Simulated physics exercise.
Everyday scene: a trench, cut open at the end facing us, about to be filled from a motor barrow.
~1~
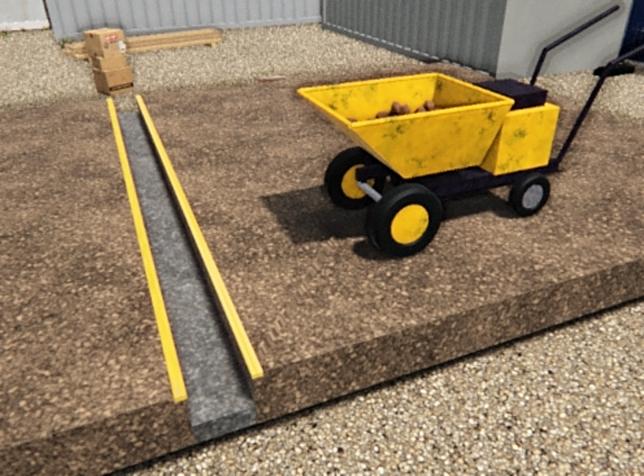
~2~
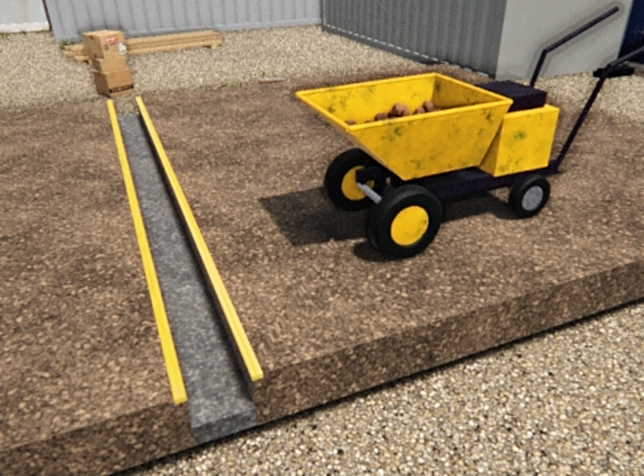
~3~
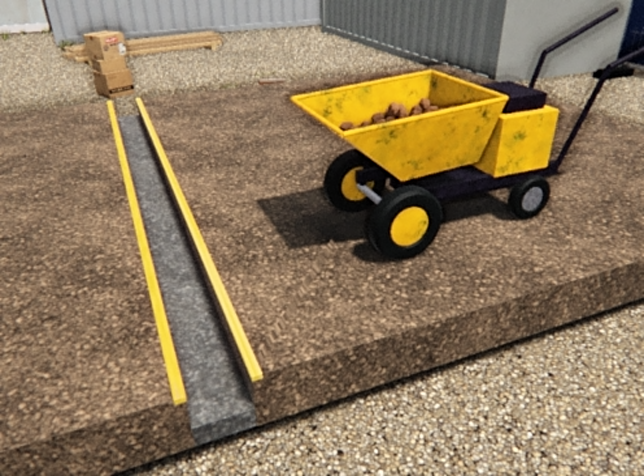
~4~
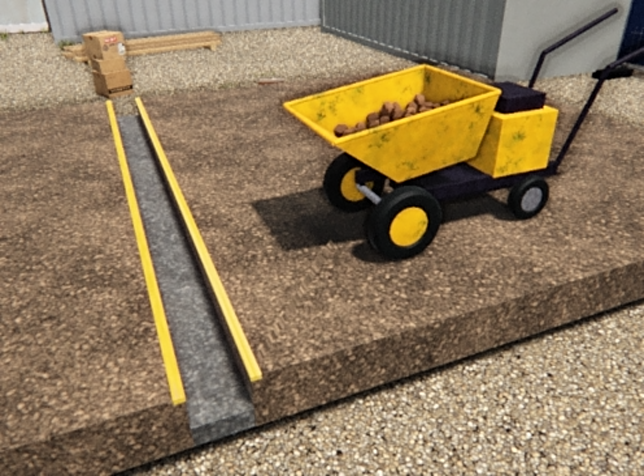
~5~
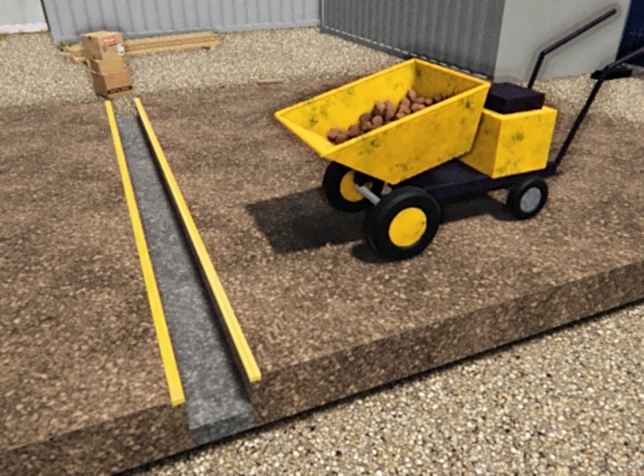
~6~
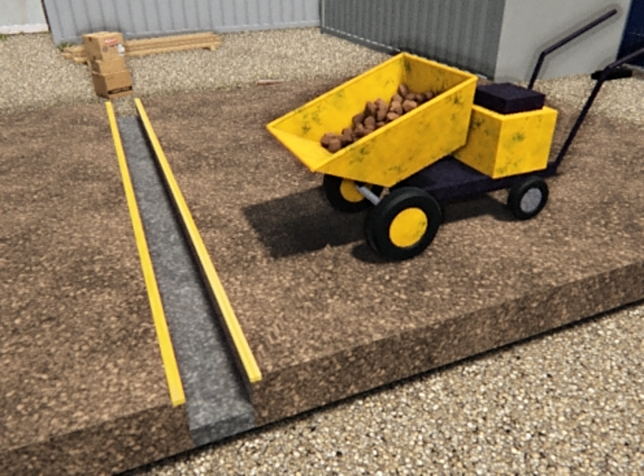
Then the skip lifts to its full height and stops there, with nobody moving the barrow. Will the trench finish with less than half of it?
Yes, less than half.
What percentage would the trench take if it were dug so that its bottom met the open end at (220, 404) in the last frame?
The share would be around 20 per cent.
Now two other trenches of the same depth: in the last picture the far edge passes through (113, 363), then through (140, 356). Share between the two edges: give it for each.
First try: About 20 %; second try: About 20 %.
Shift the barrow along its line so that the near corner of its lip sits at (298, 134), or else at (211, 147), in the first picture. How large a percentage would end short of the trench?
You'd get around 10 in a hundred, then 0 in a hundred.
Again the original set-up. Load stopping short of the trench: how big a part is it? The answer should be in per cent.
It works out to roughly 40 percent.
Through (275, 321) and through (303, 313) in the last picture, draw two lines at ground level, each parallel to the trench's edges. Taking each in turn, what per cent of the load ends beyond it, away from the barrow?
I'd say some 40 in a hundred, and after that 60 in a hundred.
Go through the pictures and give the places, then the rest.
The first picture shows lip of the skip (351, 126), level; top of the load (420, 122), clay clods; first edge of the trench (237, 327); far edge (168, 345), the trench under half as wide as the skip, and about half as deep as wide.
The second picture shows lip of the skip (349, 129), tipped barely; top of the load (419, 123).
The third picture shows lip of the skip (343, 135), tipped barely; top of the load (420, 119).
The fourth picture shows lip of the skip (334, 143), tipped a little; top of the load (428, 115).
The fifth picture shows lip of the skip (323, 154), tipped a little; top of the load (420, 112).
The sixth picture shows lip of the skip (313, 169), tipped clearly; top of the load (411, 109); first edge of the trench (236, 330); far edge (166, 349).
Just after the last frame, skip tipped steeply; every one in the skip.
A moment on, skip tipped right over; the larger part in the skip; roughly a quarter short of the trench; just a few falling.
Further on, skip tipped right over; roughly a third in the skip; roughly a third short of the trench; roughly a quarter in or heaped over the trench.
When it is over, skip tipped right over; roughly a third in the skip; roughly a third short of the trench; roughly a quarter in or heaped over the trench; not one beyond it.
